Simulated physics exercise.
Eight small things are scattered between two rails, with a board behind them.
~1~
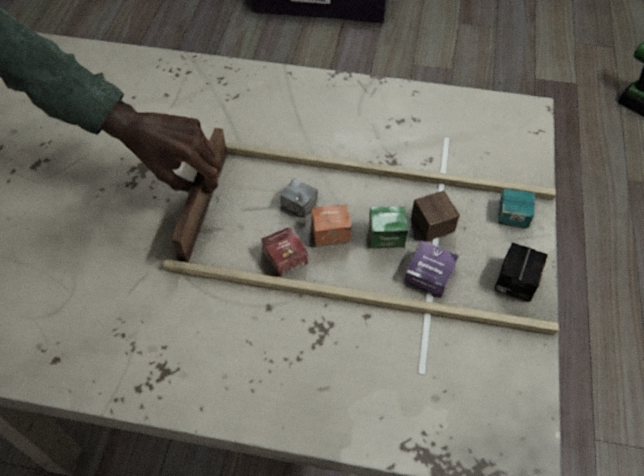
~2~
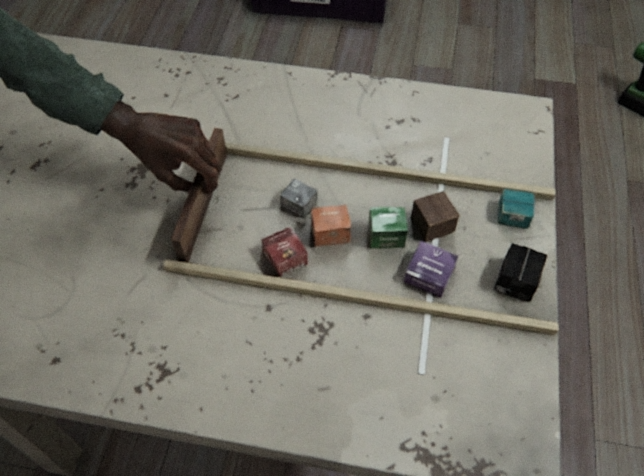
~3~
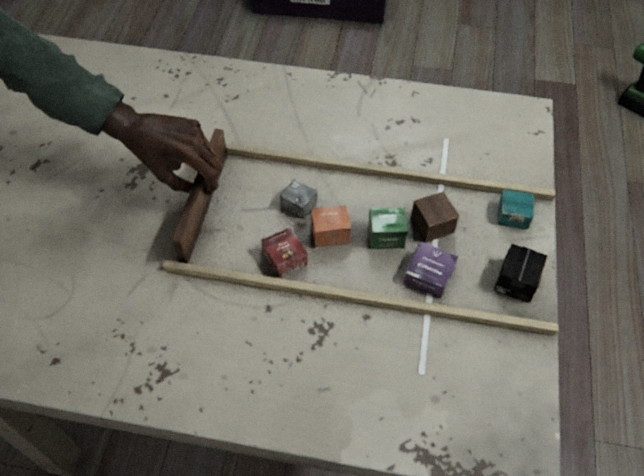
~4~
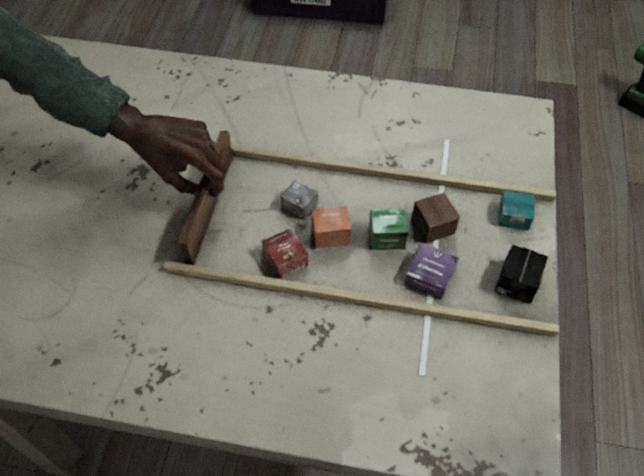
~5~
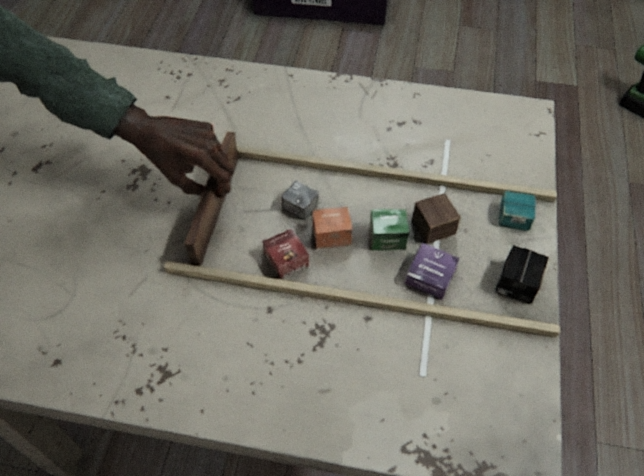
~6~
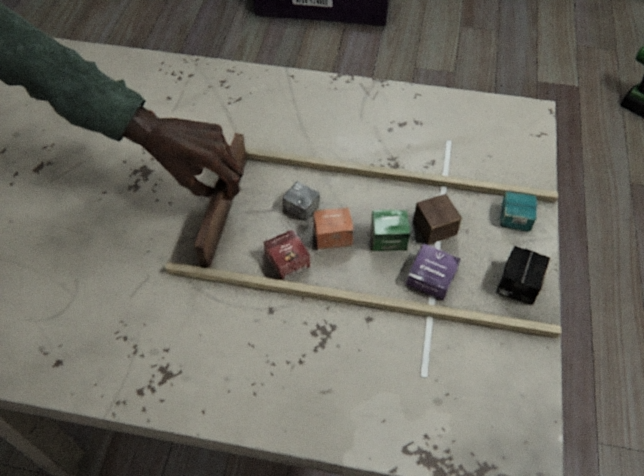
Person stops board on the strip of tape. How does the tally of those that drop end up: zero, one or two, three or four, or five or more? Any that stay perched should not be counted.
The tally ends at zero.
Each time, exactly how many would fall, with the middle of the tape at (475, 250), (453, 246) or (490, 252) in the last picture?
Tallies in the order given: 1, 0, 2.
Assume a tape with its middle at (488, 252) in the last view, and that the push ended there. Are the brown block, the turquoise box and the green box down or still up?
Observed: Brown block hangs on; turquoise box slides off; green box hangs on.
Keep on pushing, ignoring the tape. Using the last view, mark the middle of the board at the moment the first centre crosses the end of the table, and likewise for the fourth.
Roughly (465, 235) for the earlier crossing, roughly (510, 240) for the later one.
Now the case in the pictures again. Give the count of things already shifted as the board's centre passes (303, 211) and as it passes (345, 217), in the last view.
Moved so far: 3, then 4.
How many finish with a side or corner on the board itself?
At rest, 3 are in contact.
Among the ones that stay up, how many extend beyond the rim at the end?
Counting them gives 0.
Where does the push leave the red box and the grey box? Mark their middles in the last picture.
They come to rest around (451, 290) and (456, 219).
Soon after, none off yet; black box at rest near (523, 275); turquoise box at rest near (519, 212); purple box at rest near (434, 271).
Then, none off yet; black box at rest near (523, 275); turquoise box at rest near (519, 212); purple box moved about its own width near (465, 287).
At rest, the number that fall off is zero.
